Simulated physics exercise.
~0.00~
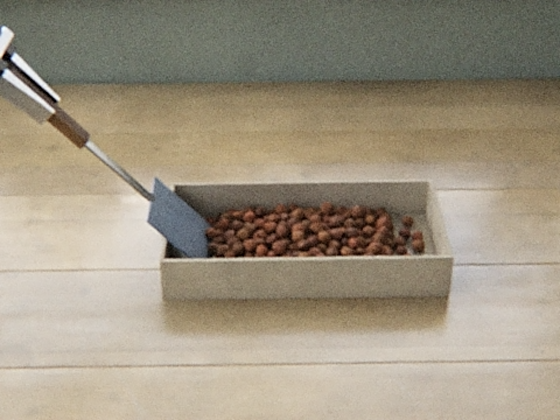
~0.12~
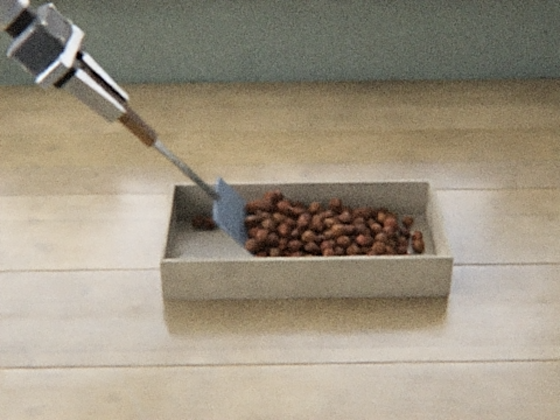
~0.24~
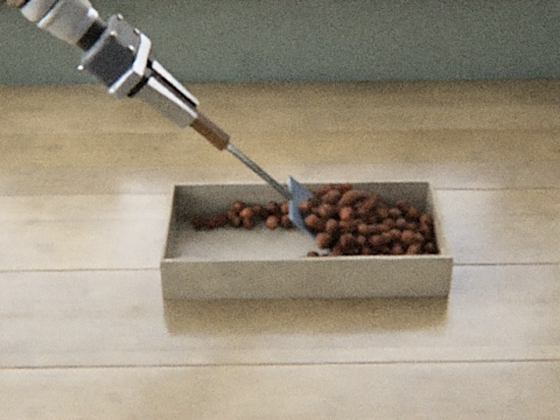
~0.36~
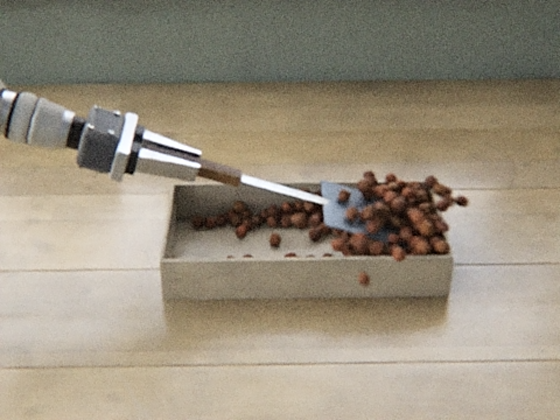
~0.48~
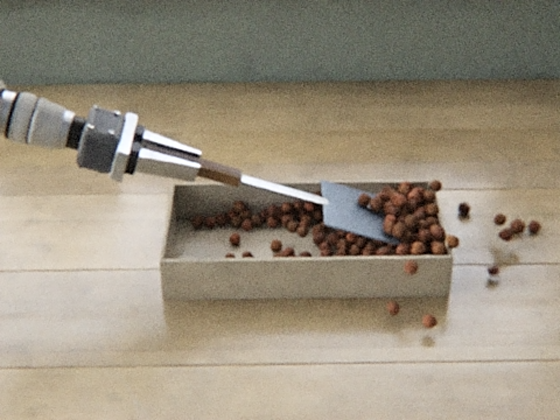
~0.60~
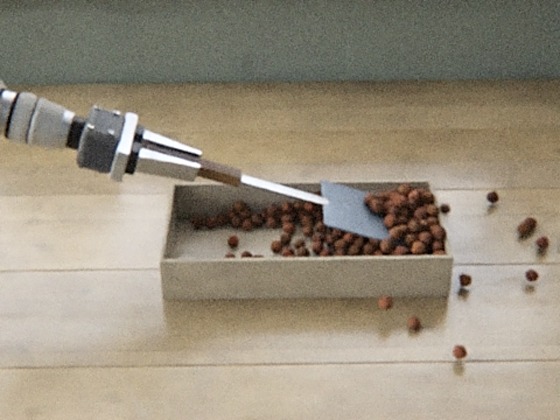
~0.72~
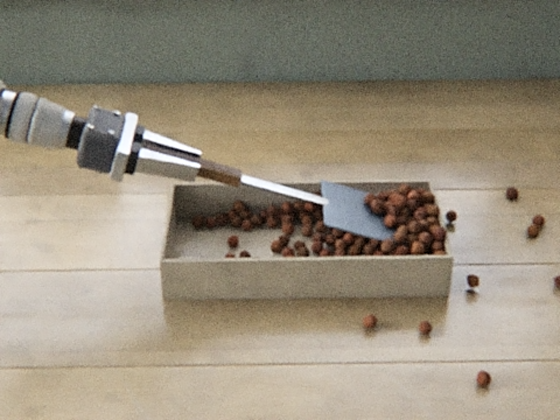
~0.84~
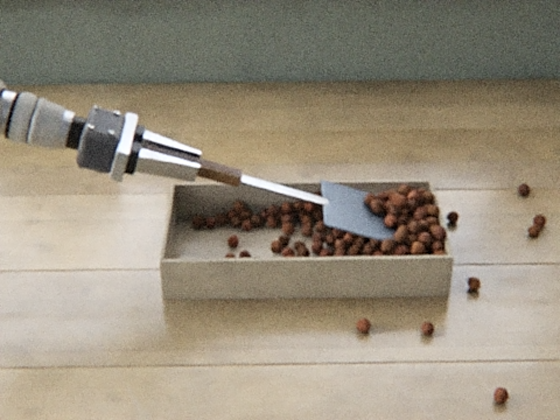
A gripper holding a flat blue-gray paddle dips its blade into the left end of a shallow, open tray of hazelnuts on a wooden surface. It sweeps right, bunching the nuts into a heap against the far end while some trail behind the blade. The paddle then tilts flatter and lifts the heap, and a few nuts spill over the right end and front of the tray. The blade stops among the nuts as the spilled ones scatter and roll outward. Finally, most hazelnuts remain in the tray, with a small number strewn outside.
